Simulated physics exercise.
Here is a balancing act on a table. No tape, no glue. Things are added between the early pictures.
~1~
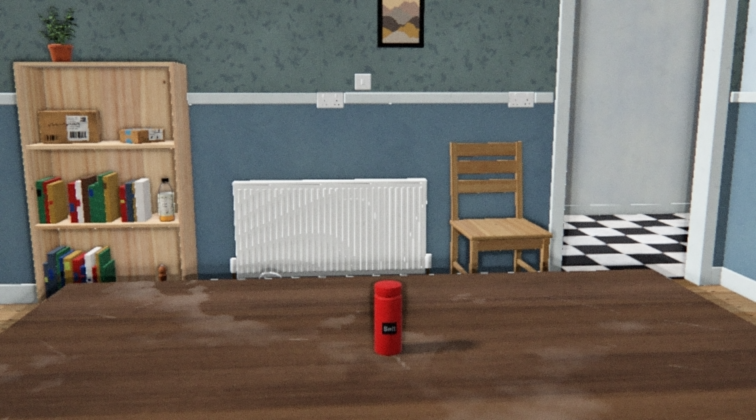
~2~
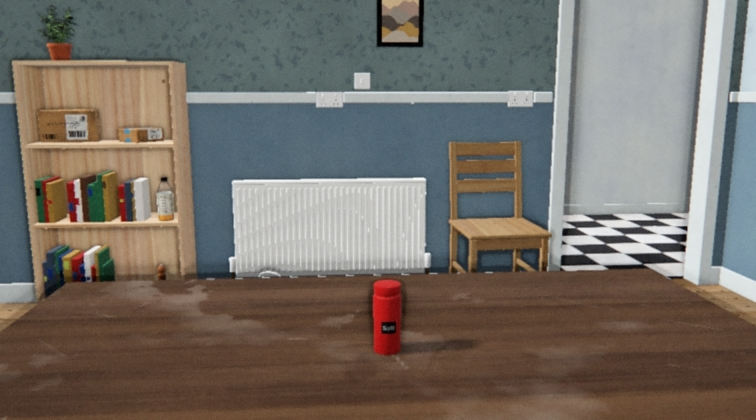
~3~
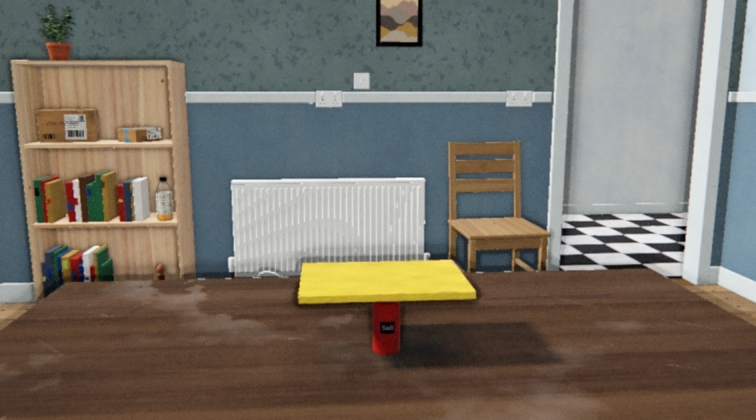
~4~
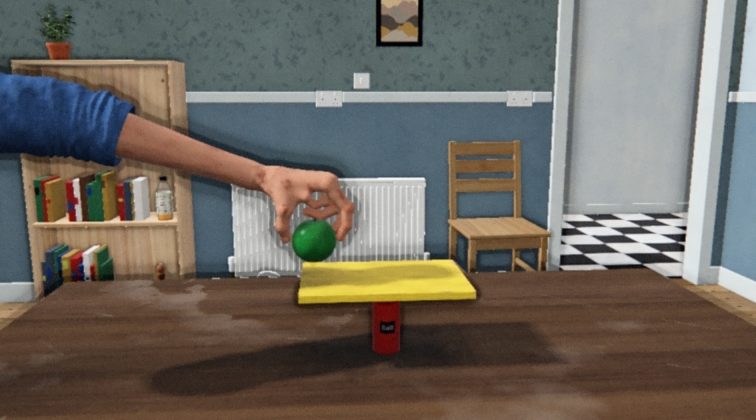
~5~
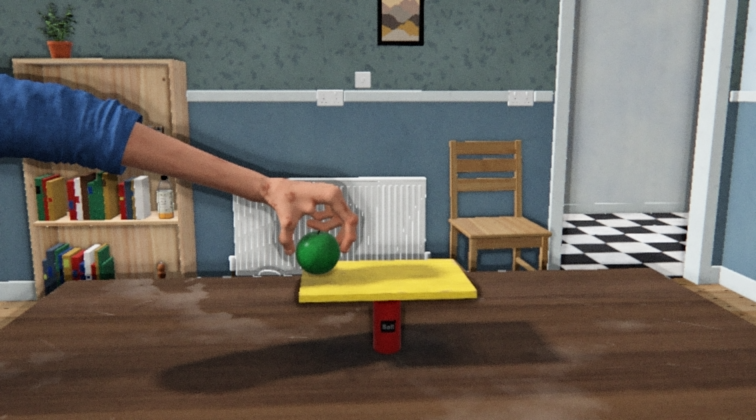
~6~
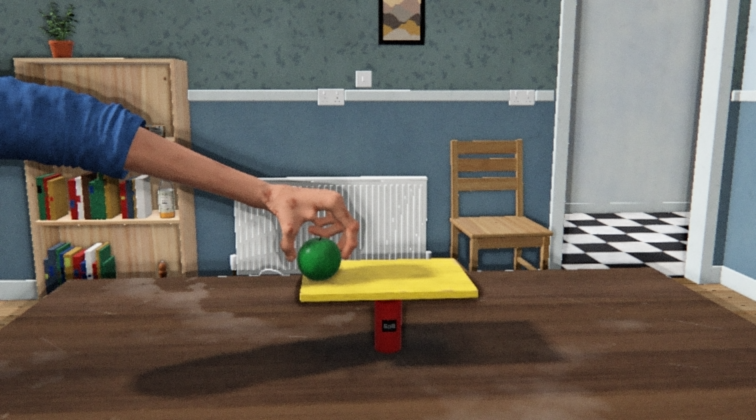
A yellow board balanced on a small red bottle comes to stand on a dark wooden table, seen from just above the tabletop in a blue-walled room. Behind it are a bookshelf at left, a white radiator, a wooden chair and a doorway at right. The bottle stands alone, the board appears on top, then a blue-sleeved arm from the left lowers a green apple onto its left end, fingers staying around it, while the view stays nearly still.
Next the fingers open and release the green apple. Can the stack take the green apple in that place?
As it turns out, it gives way.
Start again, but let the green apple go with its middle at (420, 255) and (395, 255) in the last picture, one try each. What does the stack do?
First try: It stays up; second try: It holds.
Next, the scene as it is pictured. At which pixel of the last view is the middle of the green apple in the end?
At about (314, 337).
Then, 0.30 s later than the last frame, green apple now fallen; yellow board tilted by 43°.
Then, 0.70 s later than the last frame, yellow board tilted by 63°; red shaker tilted by 8°.
Then, 0.90 s later than the last frame, yellow board now fallen; red shaker tilted by 64°.
Then, 1.00 s later than the last frame, red shaker on its side.
When it is over, fallen, yellow board, green apple and red shaker. End places, in pixels of the last picture, green apple near (314, 337). The stack loses its balance.
